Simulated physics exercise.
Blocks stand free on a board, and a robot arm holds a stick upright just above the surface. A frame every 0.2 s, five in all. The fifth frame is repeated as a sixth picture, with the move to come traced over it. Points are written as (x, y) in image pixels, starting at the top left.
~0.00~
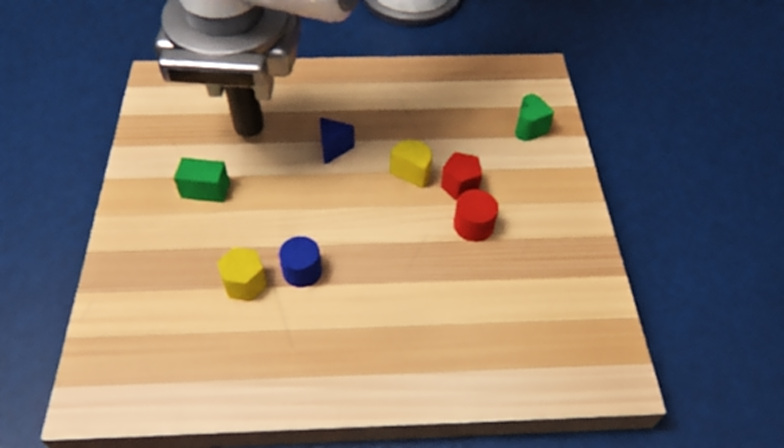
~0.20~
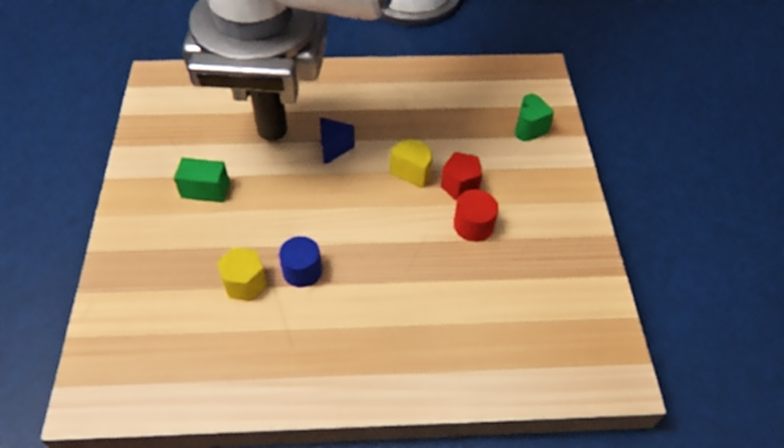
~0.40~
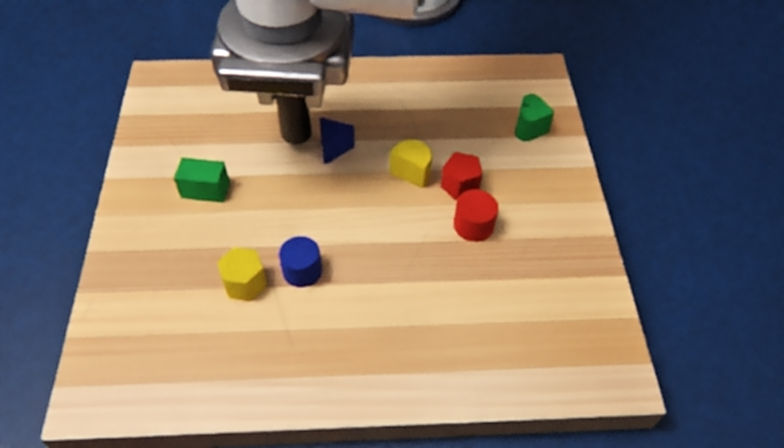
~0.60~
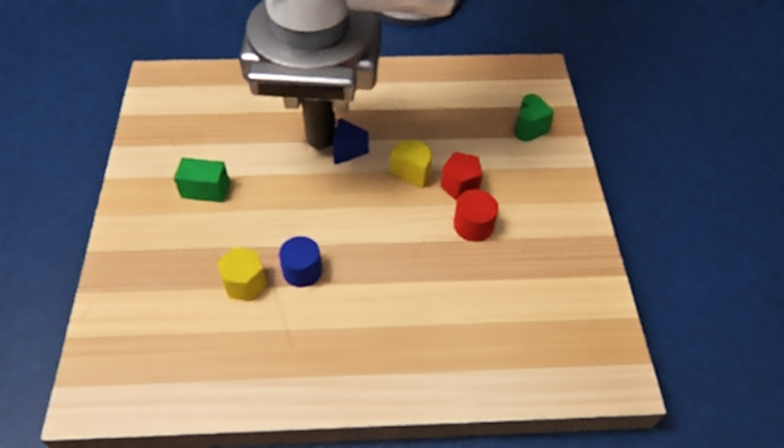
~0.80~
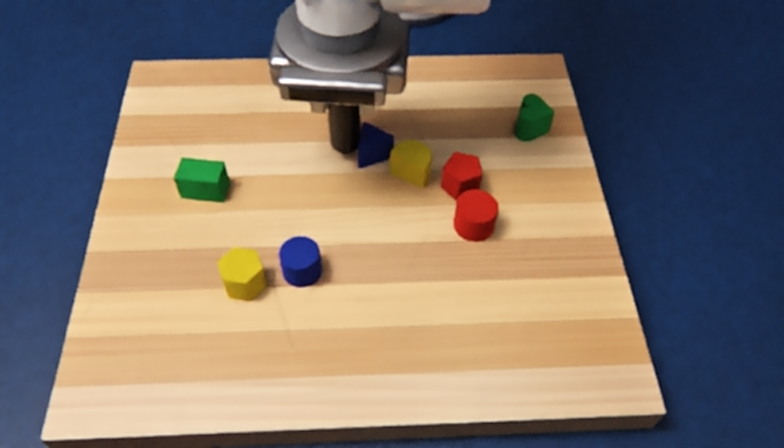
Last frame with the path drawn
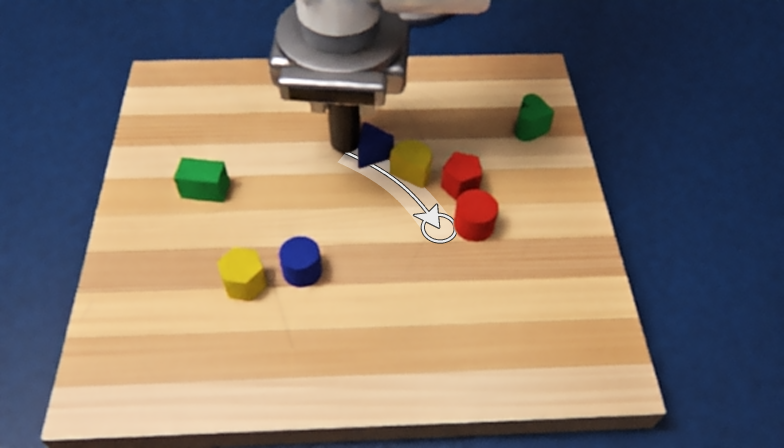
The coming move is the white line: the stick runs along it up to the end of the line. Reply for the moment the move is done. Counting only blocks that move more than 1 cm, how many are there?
Moved: Exactly two.
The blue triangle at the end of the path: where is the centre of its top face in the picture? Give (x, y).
The centre of its top will be at (407, 134).
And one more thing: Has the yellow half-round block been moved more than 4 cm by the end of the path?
The answer is no.
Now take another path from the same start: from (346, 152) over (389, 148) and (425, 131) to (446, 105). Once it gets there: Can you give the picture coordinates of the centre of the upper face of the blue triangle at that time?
The middle of its upper face will lie at (441, 130).
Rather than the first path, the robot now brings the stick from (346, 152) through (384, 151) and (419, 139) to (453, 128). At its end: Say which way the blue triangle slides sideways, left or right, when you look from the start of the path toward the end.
My answer: Right.
Drawn move, from (346, 152) through (382, 171) and (414, 196) to (439, 228).
On the path given first. One third of the way, stick at (383, 163); blue triangle at (405, 134), turned 25° anticlockwise; yellow half-round block at (424, 155).
Two thirds of the way, stick at (415, 188); blue triangle at (407, 134), turned 35° anticlockwise; yellow half-round block at (432, 156), turned 15° clockwise; red pentagonal block at (468, 167).
At the end, stick at (440, 219); blue triangle at (407, 134), turned 35° anticlockwise; yellow half-round block at (432, 156), turned 15° clockwise; red pentagonal block at (468, 167); red round block still.
